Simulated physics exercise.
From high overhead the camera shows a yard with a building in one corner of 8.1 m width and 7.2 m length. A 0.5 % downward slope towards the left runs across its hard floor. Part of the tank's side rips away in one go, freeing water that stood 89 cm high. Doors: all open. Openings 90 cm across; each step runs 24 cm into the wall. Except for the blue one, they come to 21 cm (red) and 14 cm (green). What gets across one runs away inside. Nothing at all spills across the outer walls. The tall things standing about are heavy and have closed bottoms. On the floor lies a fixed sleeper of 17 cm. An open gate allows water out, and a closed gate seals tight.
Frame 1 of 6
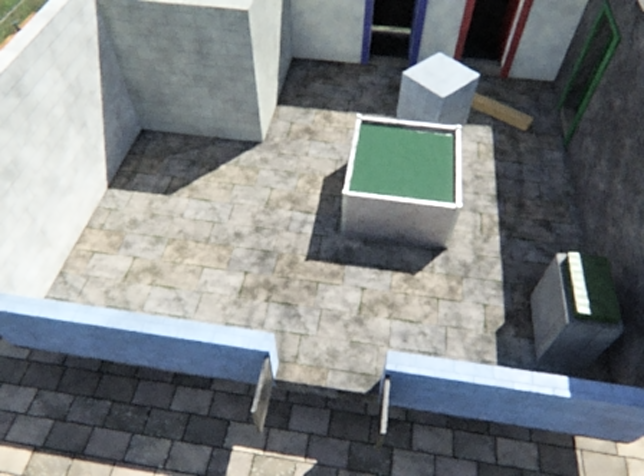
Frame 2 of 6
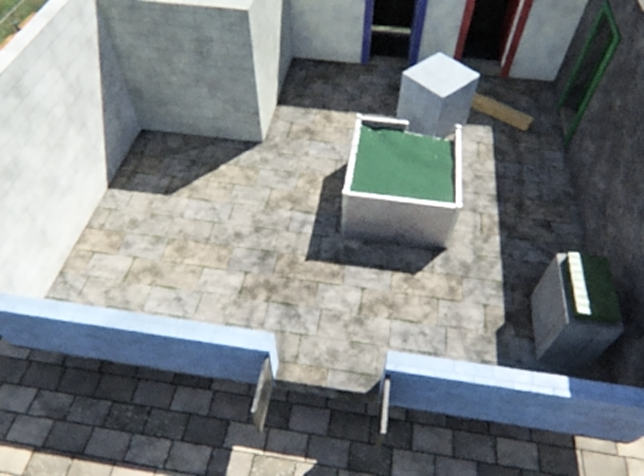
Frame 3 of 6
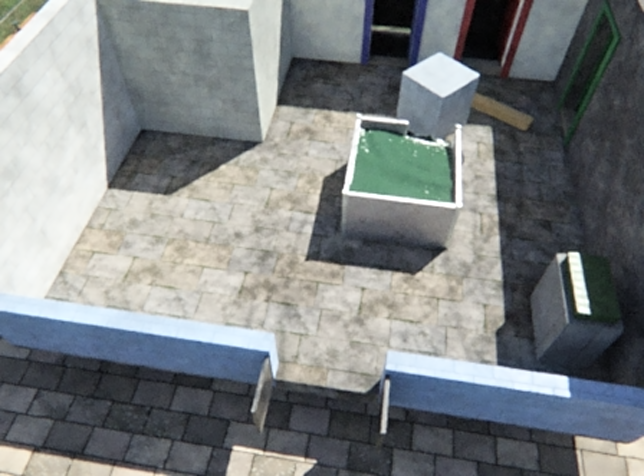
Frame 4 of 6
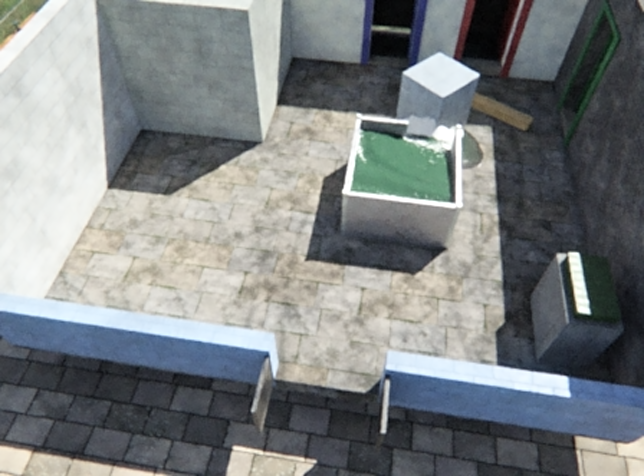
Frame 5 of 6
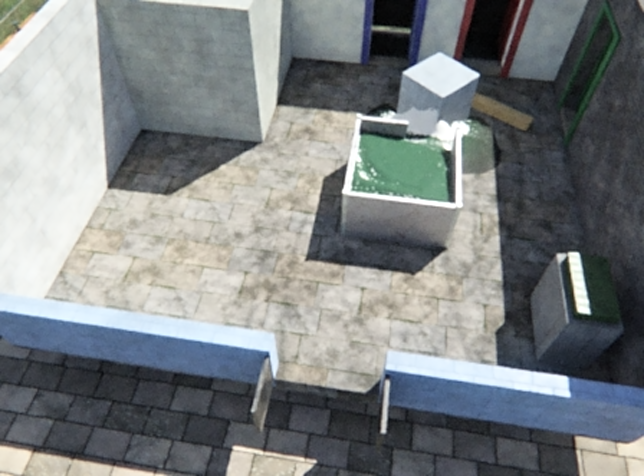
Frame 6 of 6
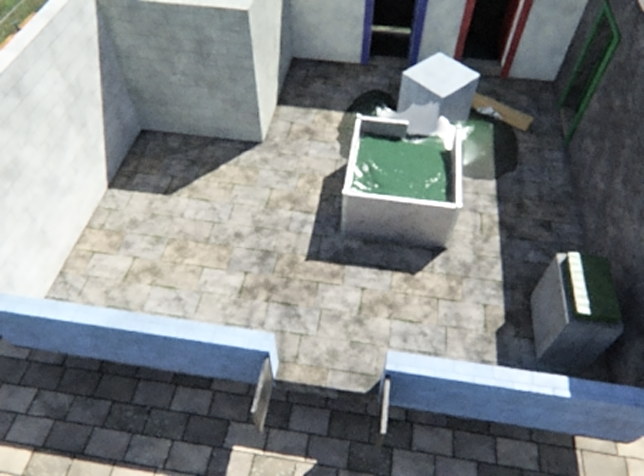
The clip shows a walled, paved yard from above, where a square tank of green water breaks open on its far side, and the water pours out, spreading across the paving around a pale block behind it.
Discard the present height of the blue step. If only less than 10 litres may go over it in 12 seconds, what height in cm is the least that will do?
It needs to be about 12 cm high.
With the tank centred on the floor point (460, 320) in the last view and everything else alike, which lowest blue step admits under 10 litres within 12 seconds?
Near 7.0 cm.
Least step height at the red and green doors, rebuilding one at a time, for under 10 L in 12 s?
About 9.0 cm at red and about 35 cm at green.
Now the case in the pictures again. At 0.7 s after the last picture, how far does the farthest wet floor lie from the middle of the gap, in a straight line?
Distance from gap: Approx. 4.2 m.
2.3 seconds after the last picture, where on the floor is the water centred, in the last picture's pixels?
About (404, 148).
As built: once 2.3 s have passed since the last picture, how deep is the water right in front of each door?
Depths in cm: Red 7, green 15, blue 8.
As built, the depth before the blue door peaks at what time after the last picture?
The level tops out around 6.0 s.
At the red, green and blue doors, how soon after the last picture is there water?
Front log: Red = 1.6 s, green = 0.5 s, blue = 0.7 s.
Then, 0.7 s after the last picture water covers 25 % of the floor, deepest (56 cm) near (422, 146); it has not reached the blue door.
Then, 2.3 s after the last picture water covers 35 % of the floor, deepest (34 cm) near (422, 146); 8 cm at the blue door, 0 litres in over its 7 cm step.
Then, 11.3 s after the last picture water covers 95 % of the floor, deepest (8 cm) near (30, 324); 7 cm at the blue door, 86 litres in over its 7 cm step.
At the blue door as built, the water peaked near 14 cm, 5.9 s after the last picture.
Run again over the same 12 s with other heights there, 35 litres in over 9.5 cm, 5 litres over 13.5 cm. The limit of 10 litres is kept from about 12 cm up.
